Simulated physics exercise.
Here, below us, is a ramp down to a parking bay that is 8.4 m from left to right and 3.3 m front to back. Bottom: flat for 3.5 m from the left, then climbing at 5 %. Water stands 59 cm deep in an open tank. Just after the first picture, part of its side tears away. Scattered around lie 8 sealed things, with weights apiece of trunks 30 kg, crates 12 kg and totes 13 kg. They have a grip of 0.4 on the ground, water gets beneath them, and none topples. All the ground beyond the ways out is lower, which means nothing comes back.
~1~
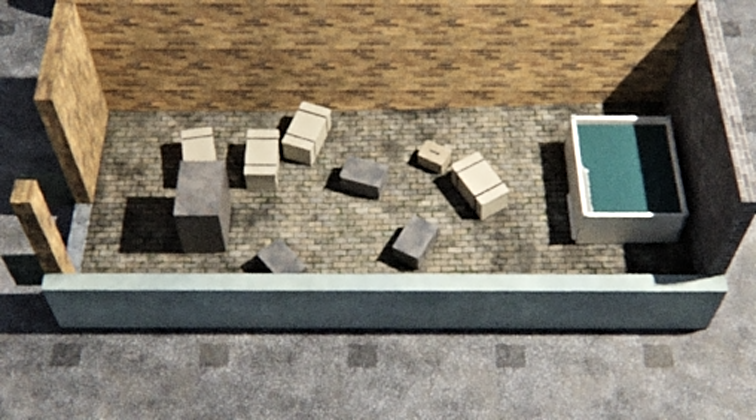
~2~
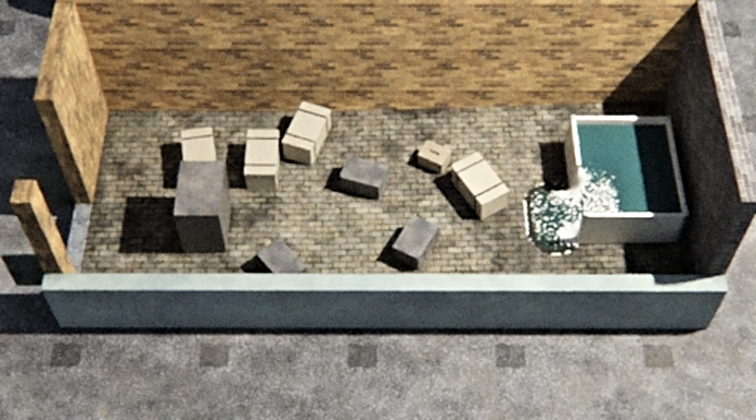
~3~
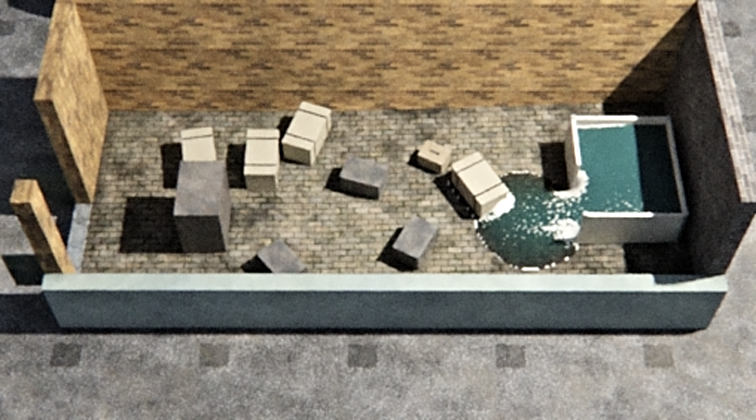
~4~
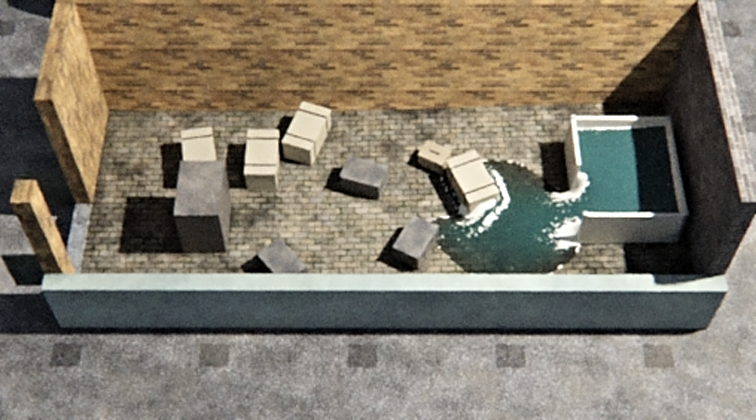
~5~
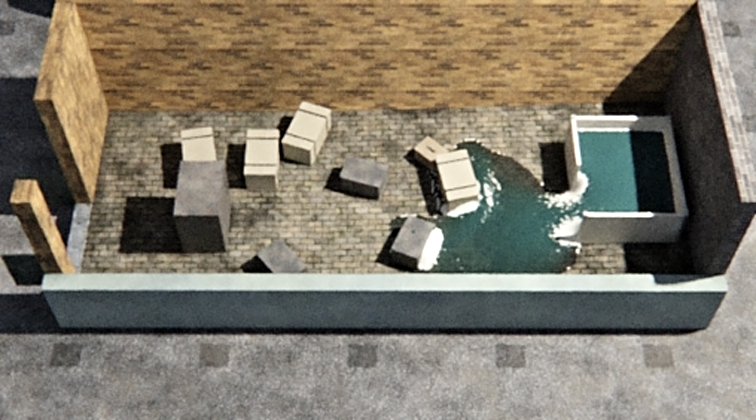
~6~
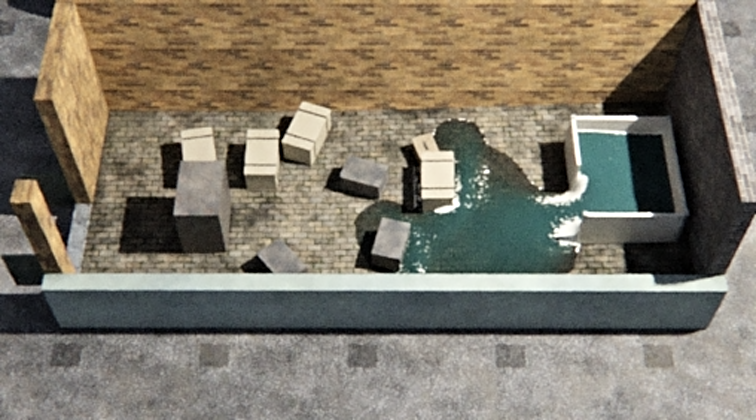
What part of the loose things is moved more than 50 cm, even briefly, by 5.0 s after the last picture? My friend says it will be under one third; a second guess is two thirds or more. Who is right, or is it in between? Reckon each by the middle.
Two thirds plus.
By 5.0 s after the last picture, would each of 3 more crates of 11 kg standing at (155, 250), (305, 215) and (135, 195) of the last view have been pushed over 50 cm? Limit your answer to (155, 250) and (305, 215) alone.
Taking them in turn, the first is above the mark and the second is above the mark.
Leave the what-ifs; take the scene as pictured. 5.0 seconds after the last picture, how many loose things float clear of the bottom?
I'd say 2 of them.
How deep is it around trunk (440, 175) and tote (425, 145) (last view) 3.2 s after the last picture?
Depth approx. 10 cm / 4 cm.
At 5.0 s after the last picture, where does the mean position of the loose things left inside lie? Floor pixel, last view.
The centre is close to (255, 154).
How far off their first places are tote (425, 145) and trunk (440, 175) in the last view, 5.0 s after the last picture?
In that order: 120 cm, 300 cm.
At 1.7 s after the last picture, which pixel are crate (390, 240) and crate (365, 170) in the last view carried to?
Near (248, 220) and (284, 144).
Then, 0.4 s after the last picture 2 of 8 are over 50 cm from their spots; 0 afloat.
Then, 1.7 s after the last picture 5 of 8 are over 50 cm from their spots; 3 afloat.
Then, 3.2 s after the last picture 7 of 8 are over 50 cm from their spots; 3 afloat.
Then, 5.0 s after the last picture 7 of 8 are over 50 cm from their spots, and 7 have been at some point; 2 afloat.
